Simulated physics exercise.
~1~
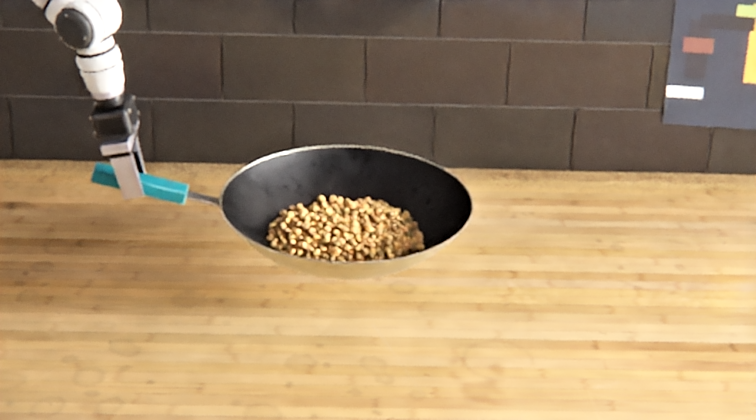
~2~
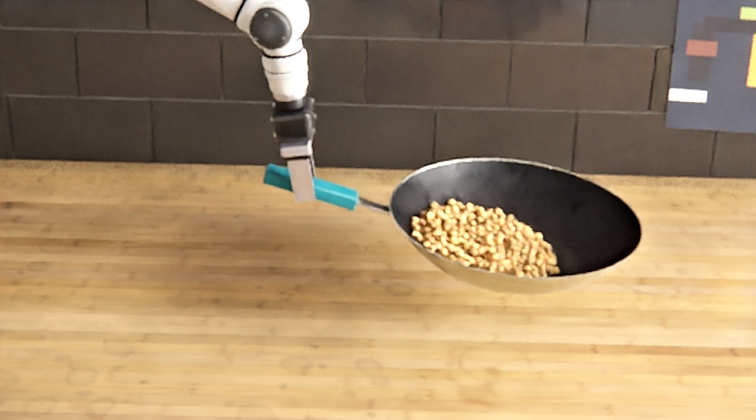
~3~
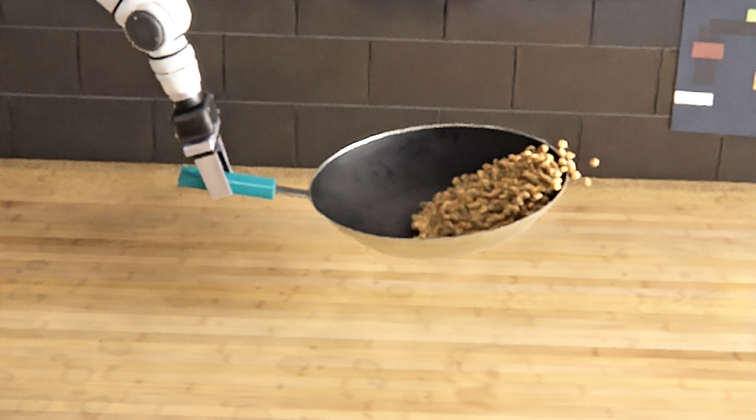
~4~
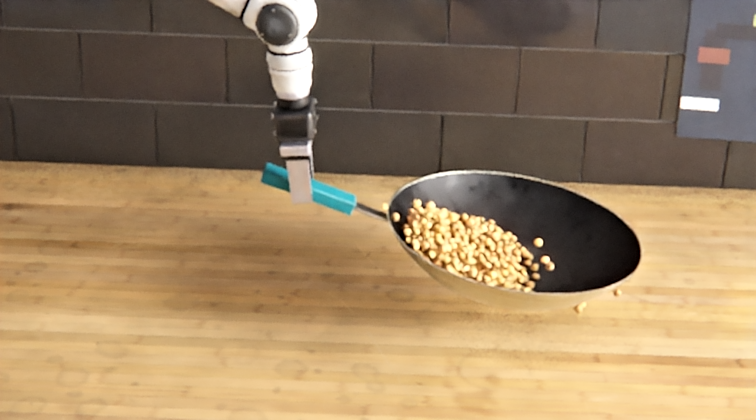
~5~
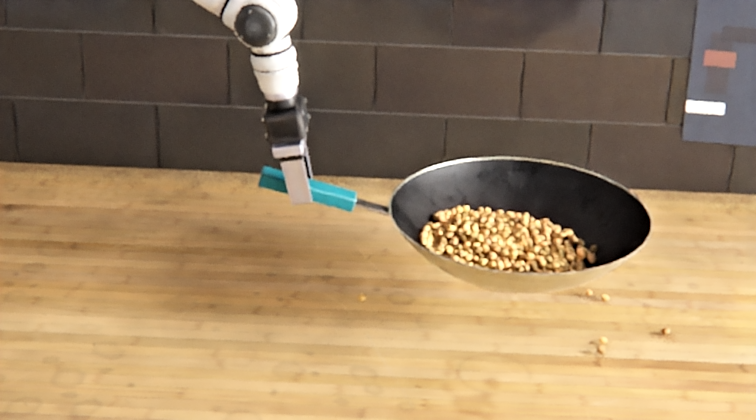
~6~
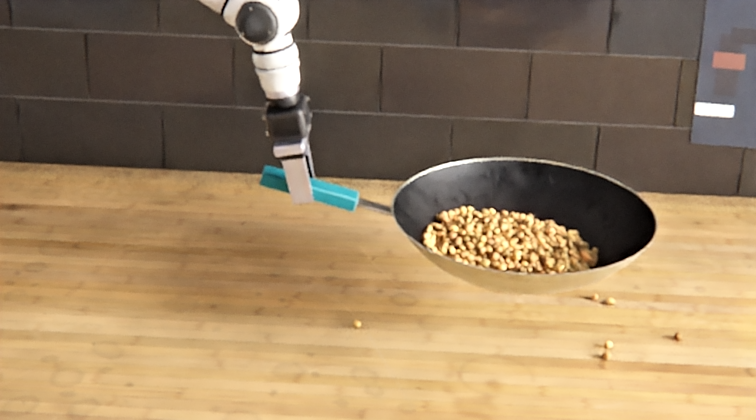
A robot arm gripping a wok by its teal handle swung it right, then back left and right again, tossing the heap of chickpeas inside, and held it still with nearly all still in the pan and a few scattered on the wooden table.
